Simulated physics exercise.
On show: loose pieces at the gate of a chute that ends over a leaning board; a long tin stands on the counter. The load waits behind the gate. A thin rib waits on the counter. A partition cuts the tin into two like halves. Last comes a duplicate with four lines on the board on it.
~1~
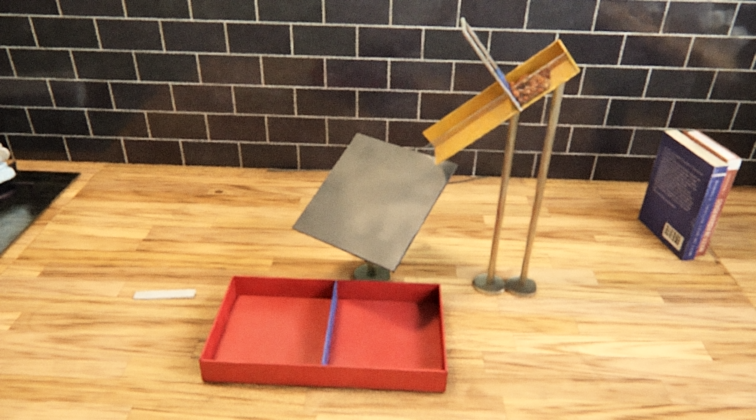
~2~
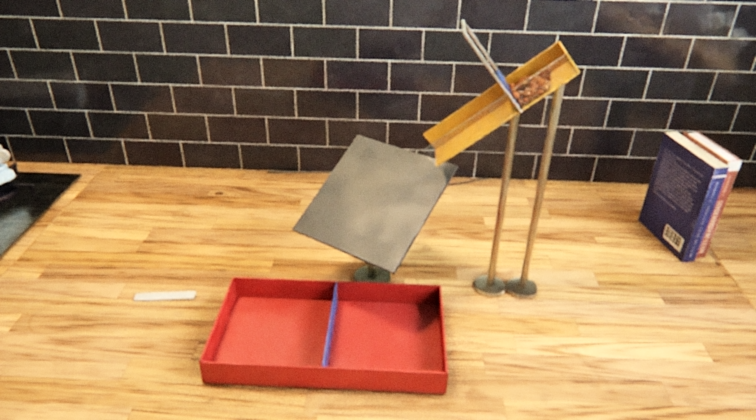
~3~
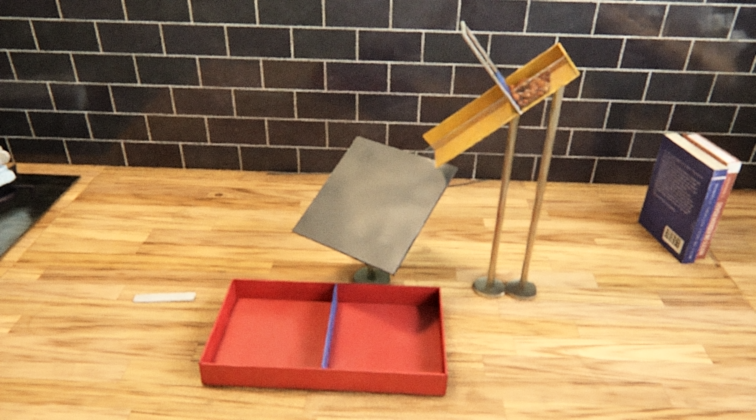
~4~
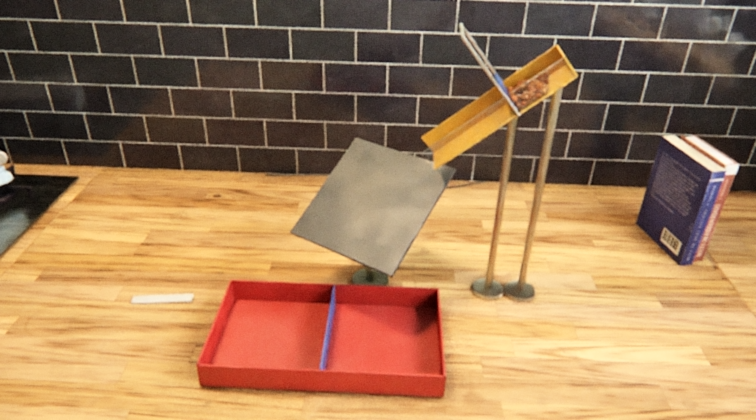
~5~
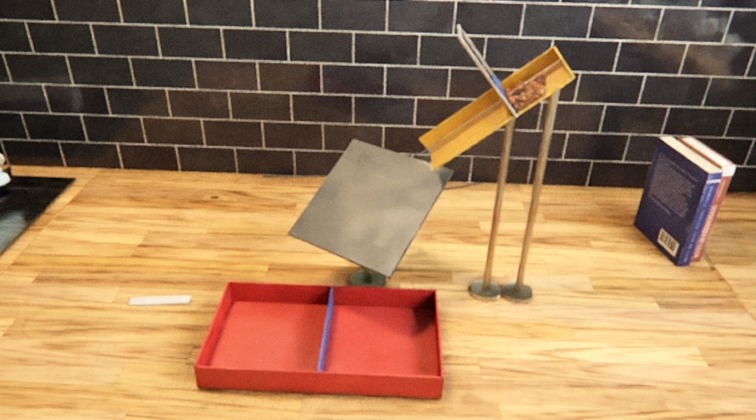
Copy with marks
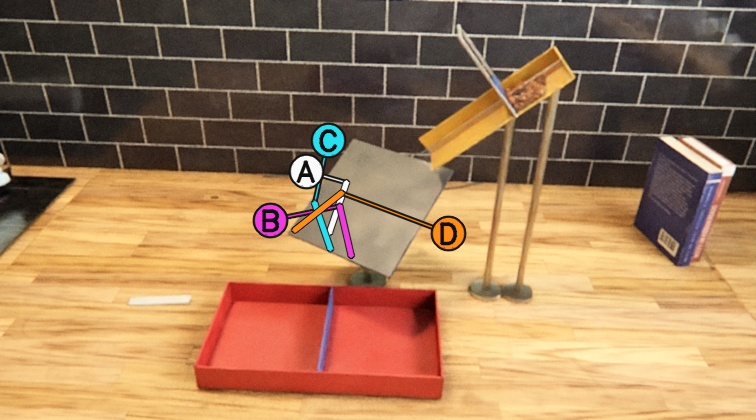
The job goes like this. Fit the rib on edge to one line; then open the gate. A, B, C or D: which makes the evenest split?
It is C.
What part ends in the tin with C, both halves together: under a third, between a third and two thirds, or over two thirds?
Over two thirds.
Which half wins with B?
More lands on the right.
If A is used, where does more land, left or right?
More lands on the left.
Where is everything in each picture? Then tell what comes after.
In the first frame, load behind the gate (530, 86), cereal balls; lip of the chute (436, 156), sloping fairly steeply.
In the second frame, middle of the board (374, 198), tilted fairly steeply; middle of its low edge (340, 250); of its high edge (405, 149).
In the third frame, front corners of the tin (199, 363) and (447, 374); front end of its middle wall (322, 369); gate still shut (501, 82).
In the fourth frame, middle of the load (528, 91); lip (434, 161).
In the fifth frame, middle of the load (526, 92); lip (432, 162).
On the marked copy, line A from (346, 182) to (329, 232); line B from (339, 206) to (351, 255); line C from (314, 203) to (330, 248); line D from (341, 193) to (294, 230).
For line A, of what is caught, almost all in the left half, about a tenth in the right.
For line B, of what is caught, about a tenth in the left half, the larger part in the right.
For line C, of what is caught, roughly half in the left half, roughly half in the right.
For line D, of what is caught, almost all in the left half, just a few in the right.
